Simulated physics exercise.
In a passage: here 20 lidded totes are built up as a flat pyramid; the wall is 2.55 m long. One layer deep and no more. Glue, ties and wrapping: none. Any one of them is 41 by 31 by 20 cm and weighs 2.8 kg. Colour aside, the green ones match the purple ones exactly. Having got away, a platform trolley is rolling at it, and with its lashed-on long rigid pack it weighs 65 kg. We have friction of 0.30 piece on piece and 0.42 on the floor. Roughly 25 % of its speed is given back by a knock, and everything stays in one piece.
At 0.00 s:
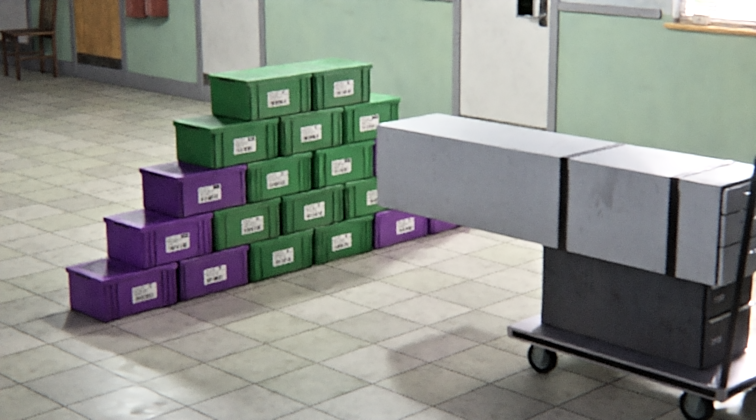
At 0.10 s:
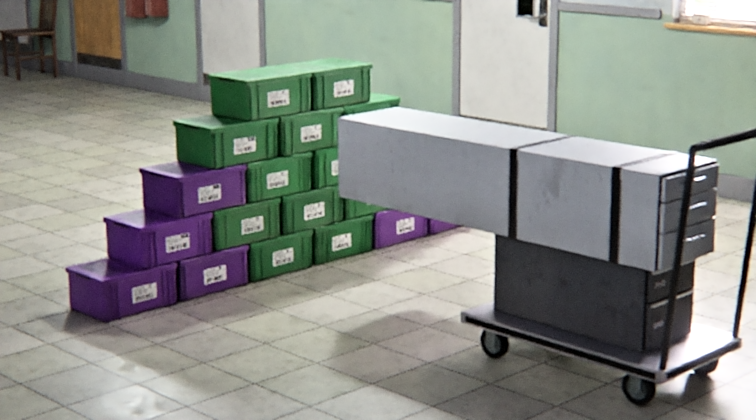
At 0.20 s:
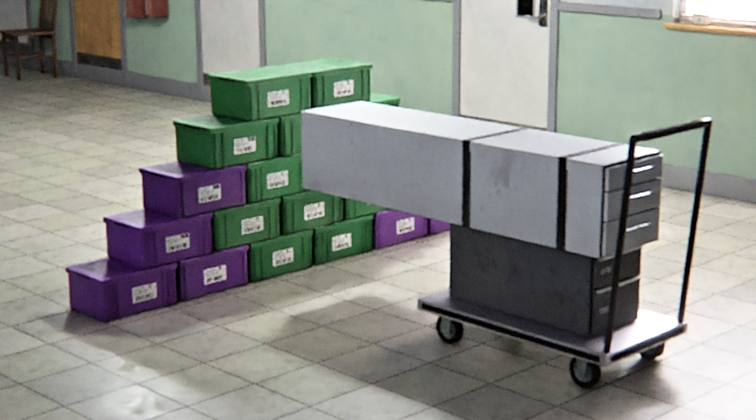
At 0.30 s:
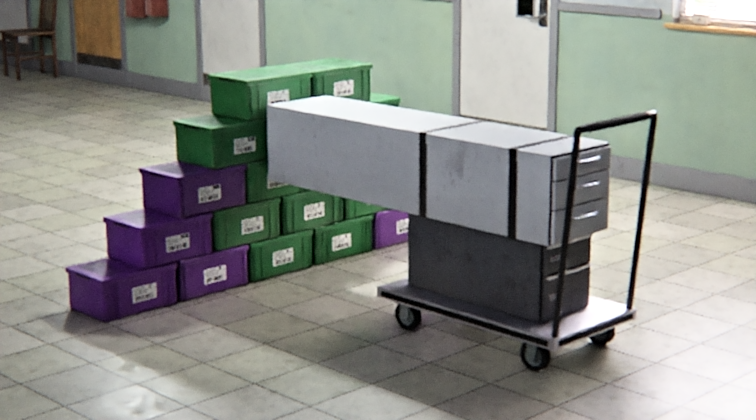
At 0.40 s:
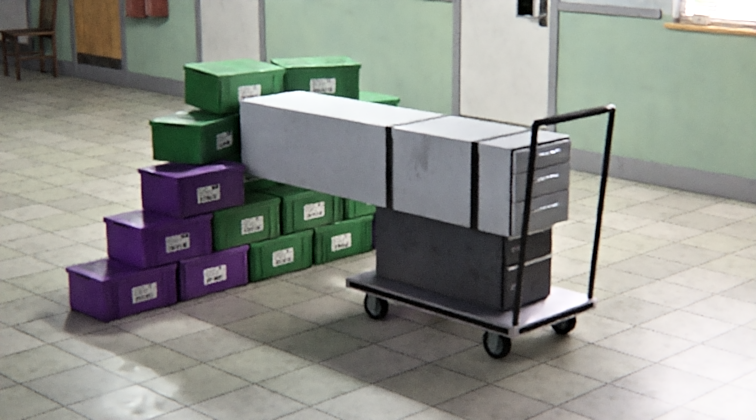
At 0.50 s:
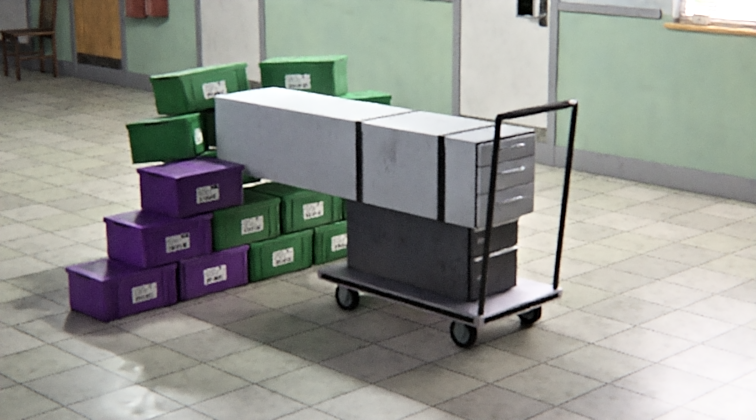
Platform trolley carrying long grey cabinets rolling left into a stepped stack of green and purple lidded totes, shoving upper green ones askew.
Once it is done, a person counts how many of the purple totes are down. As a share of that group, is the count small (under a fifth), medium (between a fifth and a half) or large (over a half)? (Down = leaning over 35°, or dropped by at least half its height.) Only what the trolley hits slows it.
It is small.
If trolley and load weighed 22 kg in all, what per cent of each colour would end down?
Purple 0, green 70 per cent.
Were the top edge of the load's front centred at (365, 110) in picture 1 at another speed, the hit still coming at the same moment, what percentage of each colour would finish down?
Result - purple: 0%; green: 70%.
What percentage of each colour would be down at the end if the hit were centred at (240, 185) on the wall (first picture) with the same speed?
That hit would leave purple at 20 and green at 50 per cent down.
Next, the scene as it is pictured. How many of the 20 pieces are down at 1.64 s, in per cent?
35 per cent at that moment.
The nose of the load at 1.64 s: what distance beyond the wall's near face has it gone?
Some 170 centimetres.
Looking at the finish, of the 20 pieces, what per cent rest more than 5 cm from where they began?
It comes to 70 percent.
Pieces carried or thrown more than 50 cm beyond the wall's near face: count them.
12 or so.
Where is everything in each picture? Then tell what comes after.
In the first frame (we follow the side turned to the camera), load (386, 151) 80 cm short of the wall; top purple tote (214, 192); top green tote (344, 87); no piece has moved.
In the second frame, load (346, 143) 54 cm short of the wall; top purple tote (214, 192).
In the third frame, load (309, 136) 29 cm short of the wall; top purple tote (214, 192).
In the fourth frame, load (275, 129) 40 mm short of the wall; top purple tote (214, 192).
In the fifth frame, load (248, 124) 16 cm into the wall's line; top purple tote (213, 192); top green tote (323, 85) displaced 12 cm; steepest lean 4°, the tote at (252, 92); 7 stirred so far.
In the sixth frame, load (222, 119) 35 cm into the wall's line; top purple tote (212, 192); top green tote (297, 81) tipped 4°; steepest lean 10°, the tote at (210, 151); 8 stirred so far.
Around 0.72 s, load 76 cm past the wall's line, still rolling; none of the 8 purple totes down (6 of 20 in all colours); top purple tote unmoved; top green tote tipped 28°, 13 cm lower.
Around 1.00 s, load 1.17 m past the wall's line, still rolling; none of the 8 purple totes down (7 of 20 in all colours); top purple tote displaced 55 mm; top green tote on its side.
Around 1.64 s, load 1.71 m past the wall's line, still rolling; none of the 8 purple totes down (7 of 20 in all colours); top purple tote displaced 16 cm; top green tote on its side.
Finally (3.8 s), load 2.01 m past the wall's line, stopped; 1 of the 8 purple totes down (9 of 20 in all colours); top purple tote 20 cm lower; top green tote on its side. That is 12 per cent. Seen by the last camera, middles, top purple tote near (193, 217), top green tote near (202, 168).
